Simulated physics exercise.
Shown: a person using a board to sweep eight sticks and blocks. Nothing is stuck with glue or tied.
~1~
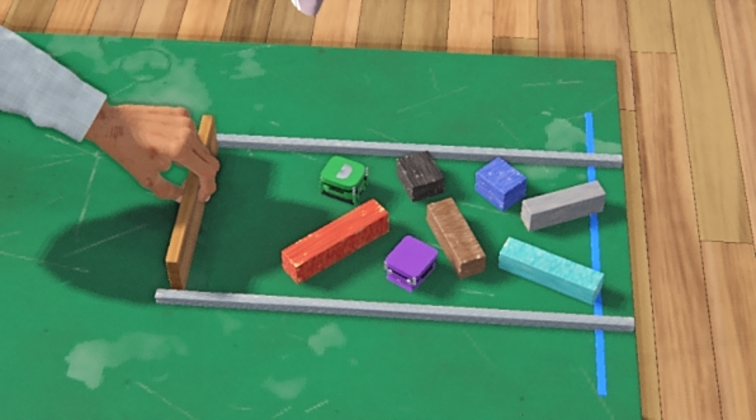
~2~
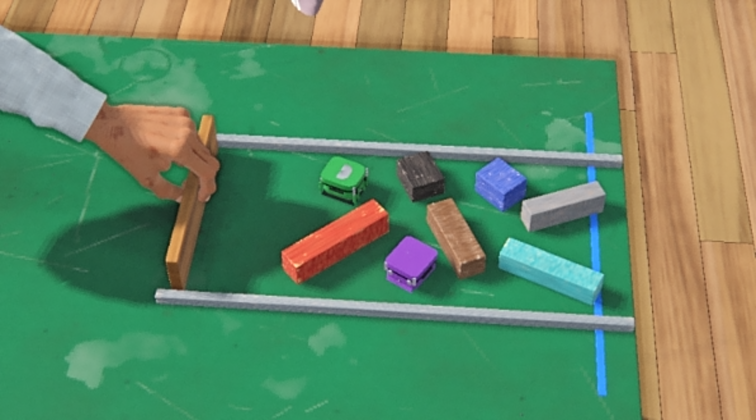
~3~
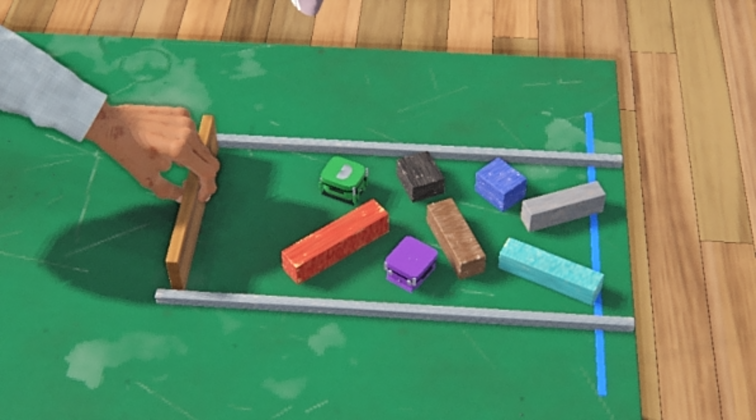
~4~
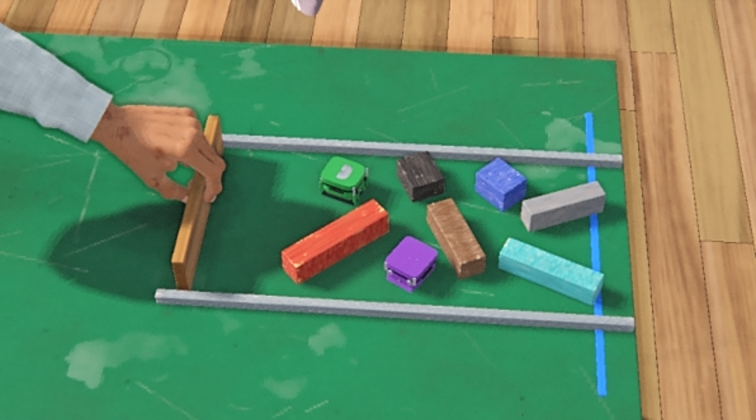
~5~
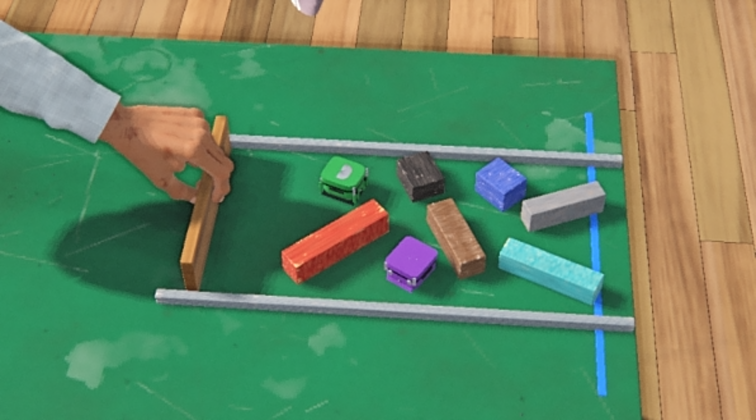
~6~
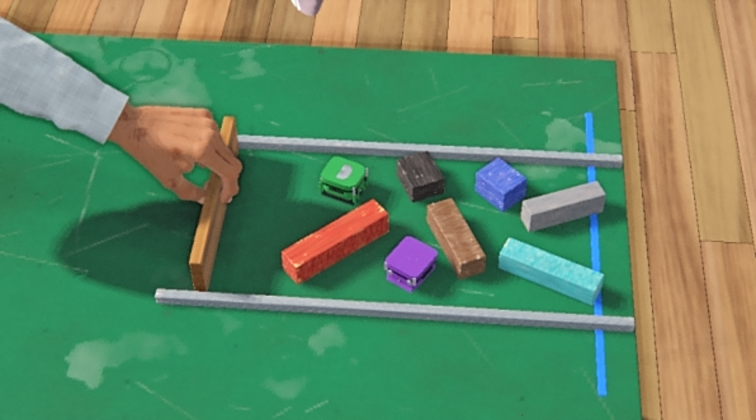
A hand holding a wooden board upright stays nearly still at first, then slides it slowly a short way to the right between two grey rails on a green surface. The eight coloured sticks and blocks ahead of it, some near a blue line, stay in place, with the board still not touching them.
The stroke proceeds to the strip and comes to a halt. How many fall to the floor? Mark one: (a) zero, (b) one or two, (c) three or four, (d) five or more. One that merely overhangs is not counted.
(d) five or more.
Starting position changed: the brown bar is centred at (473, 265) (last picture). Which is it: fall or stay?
From that start it falls away.
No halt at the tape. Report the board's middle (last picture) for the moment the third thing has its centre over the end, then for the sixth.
At (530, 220) for the third, at (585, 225) for the sixth.
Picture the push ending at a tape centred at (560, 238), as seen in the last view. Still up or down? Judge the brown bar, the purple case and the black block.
Starting with the brown bar, it keeps its place, then the purple case keeps its place, then the black block keeps its place.
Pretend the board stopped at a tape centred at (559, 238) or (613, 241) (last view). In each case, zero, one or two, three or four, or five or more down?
Falls: Three or four, then more than four.
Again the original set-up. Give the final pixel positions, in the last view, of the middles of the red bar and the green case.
The red bar stops around (610, 251); the green case around (613, 190).
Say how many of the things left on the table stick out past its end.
Overhang count: 1.
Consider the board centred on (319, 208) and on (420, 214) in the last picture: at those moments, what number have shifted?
The first number is 2, the next one 7.
Soon after, none off yet; grey bar at rest near (563, 207); turquoise bar at rest near (550, 271); blue block at rest near (501, 185).
At rest, the number that fall off is five or more; fallen, purple case, black block, brown bar, blue block, turquoise bar and grey bar.
